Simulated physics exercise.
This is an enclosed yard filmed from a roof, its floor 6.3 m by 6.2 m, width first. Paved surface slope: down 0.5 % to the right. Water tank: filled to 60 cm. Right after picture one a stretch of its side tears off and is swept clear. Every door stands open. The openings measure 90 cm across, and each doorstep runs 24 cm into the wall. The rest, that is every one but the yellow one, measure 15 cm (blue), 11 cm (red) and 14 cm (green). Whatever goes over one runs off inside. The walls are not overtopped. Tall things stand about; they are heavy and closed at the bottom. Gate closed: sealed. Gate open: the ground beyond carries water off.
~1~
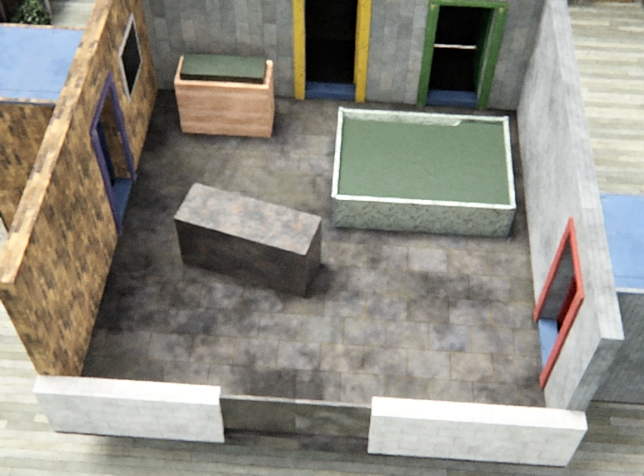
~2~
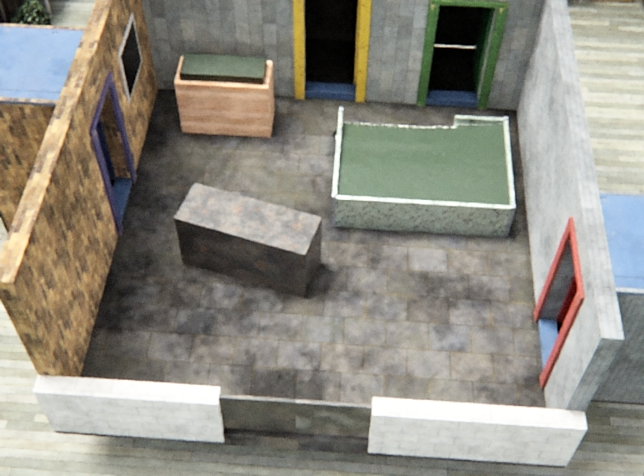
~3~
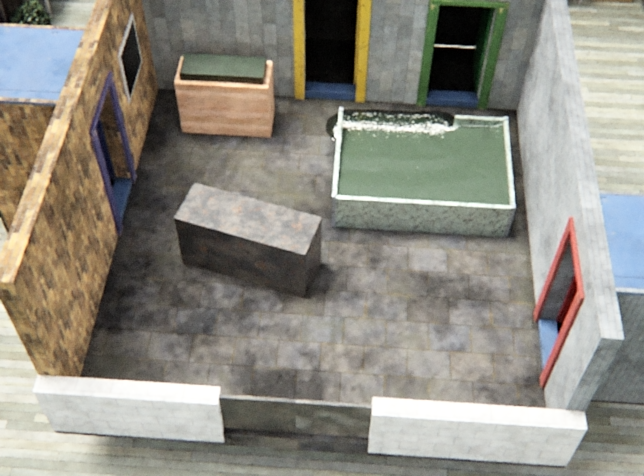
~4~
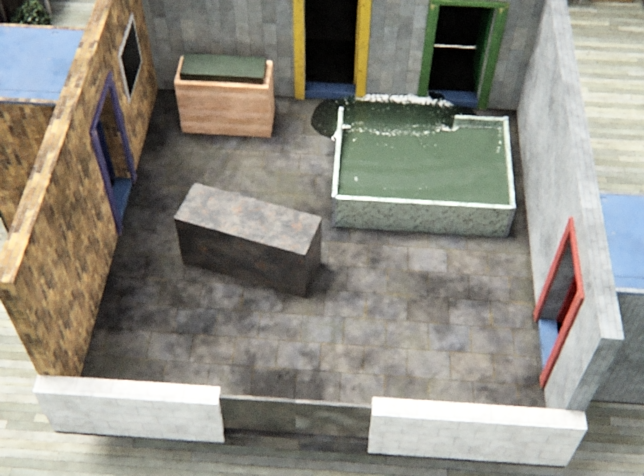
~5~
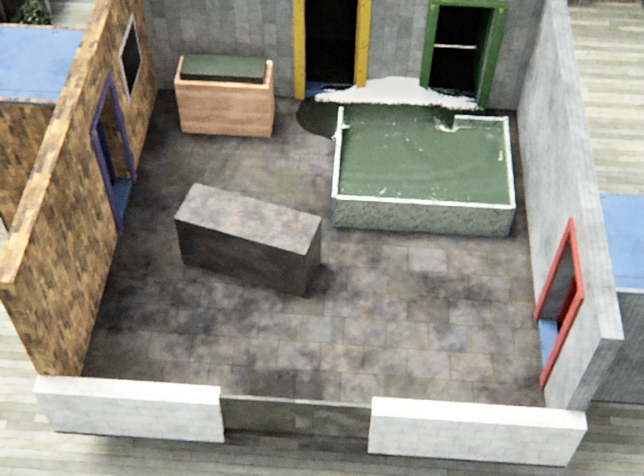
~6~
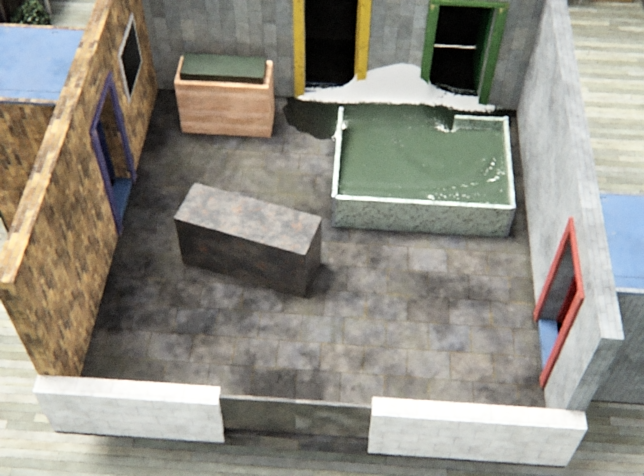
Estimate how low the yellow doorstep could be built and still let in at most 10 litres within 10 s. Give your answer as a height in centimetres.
I would say 32 cm or so.
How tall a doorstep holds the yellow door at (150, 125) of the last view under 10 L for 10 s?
Roughly 17 cm.
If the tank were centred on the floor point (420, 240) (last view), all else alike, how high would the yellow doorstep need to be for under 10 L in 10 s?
Near 29 cm.
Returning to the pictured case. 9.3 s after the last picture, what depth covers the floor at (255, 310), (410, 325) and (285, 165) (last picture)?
Depth: About 7, 4, 4 cm.
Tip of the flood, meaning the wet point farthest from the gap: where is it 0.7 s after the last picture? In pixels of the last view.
The farthest wet point sits near (209, 94) in the last view.
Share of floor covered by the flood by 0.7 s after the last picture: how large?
Around 15 per cent of the floor.
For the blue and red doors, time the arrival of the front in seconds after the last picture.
Blue 2.2 s, red 2.2 s.
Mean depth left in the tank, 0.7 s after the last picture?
Some 36 cm.
Then, 0.7 s after the last picture water covers 15 % of the floor, deepest (49 cm) near (404, 106); 30 cm at the yellow door, 25 litres in over its 16 cm doorstep.
Then, 2.3 s after the last picture water covers 40 % of the floor, deepest (36 cm) near (169, 92); 21 cm at the yellow door, 106 litres in over its 16 cm doorstep.
Then, 9.3 s after the last picture water covers 100 % of the floor, deepest (14 cm) near (508, 119); 9 cm at the yellow door, 115 litres in over its 16 cm doorstep.
At the yellow door as built, the water peaked near 30 cm, 0.7 s after the last picture.
Run again over the same 10 s with other heights there, 19 litres in over 28.5 cm, 1 litre over 38.5 cm. The limit of 10 litres is kept from about 32 cm up.
